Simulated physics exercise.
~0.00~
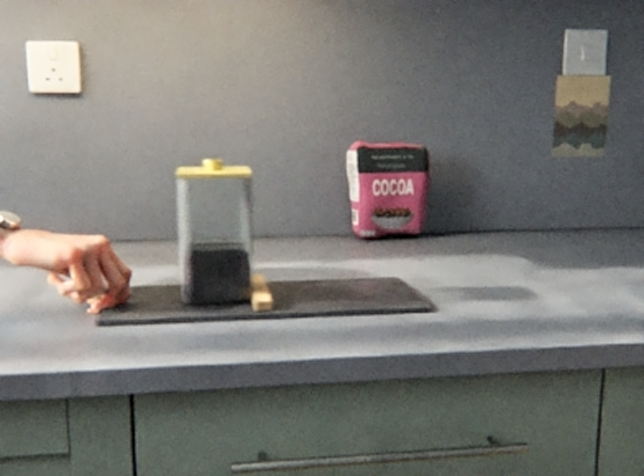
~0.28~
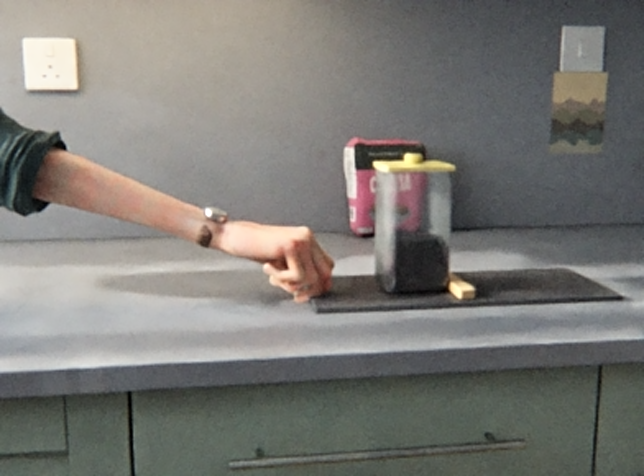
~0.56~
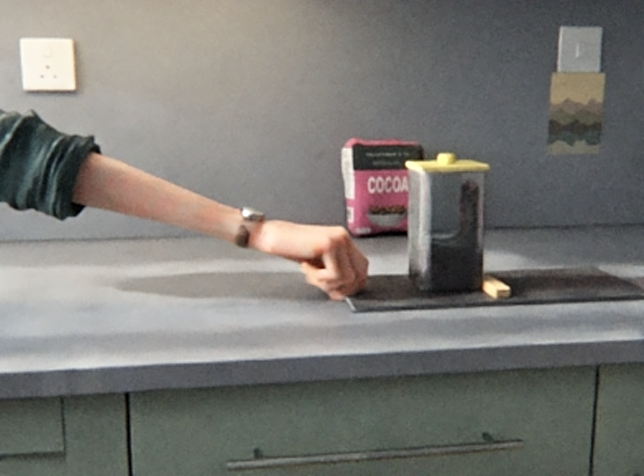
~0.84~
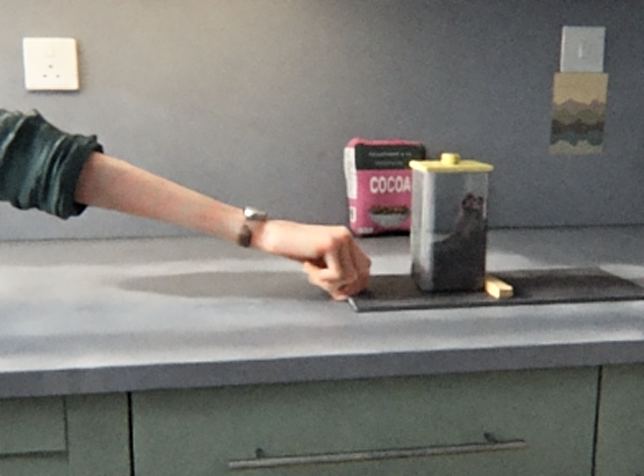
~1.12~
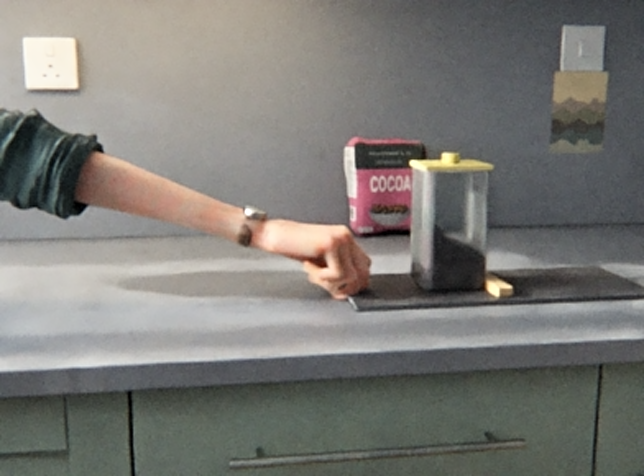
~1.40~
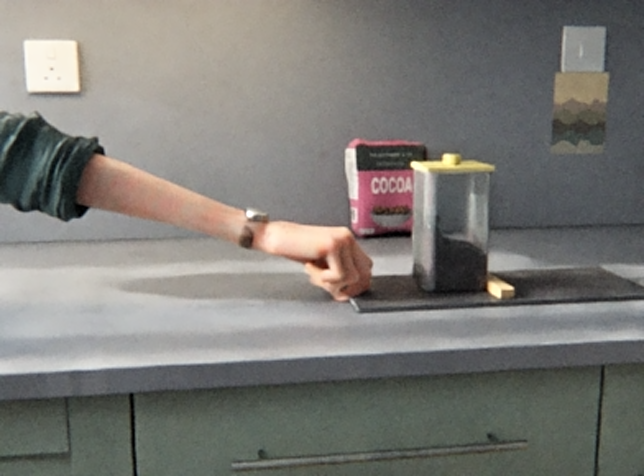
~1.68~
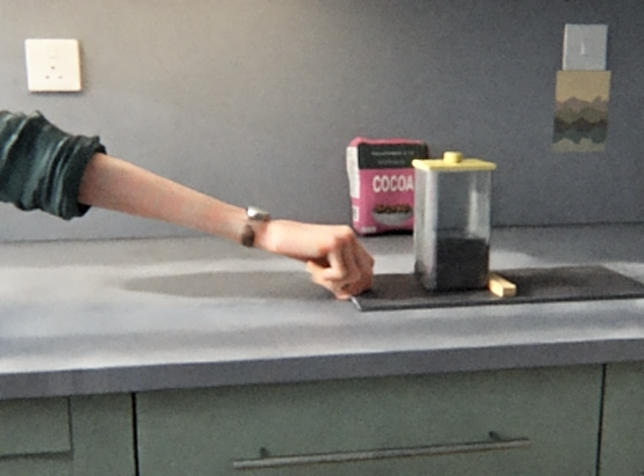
A capped clear container on a dark board glides right, stops, and stays upright as its dark contents slosh and settle.
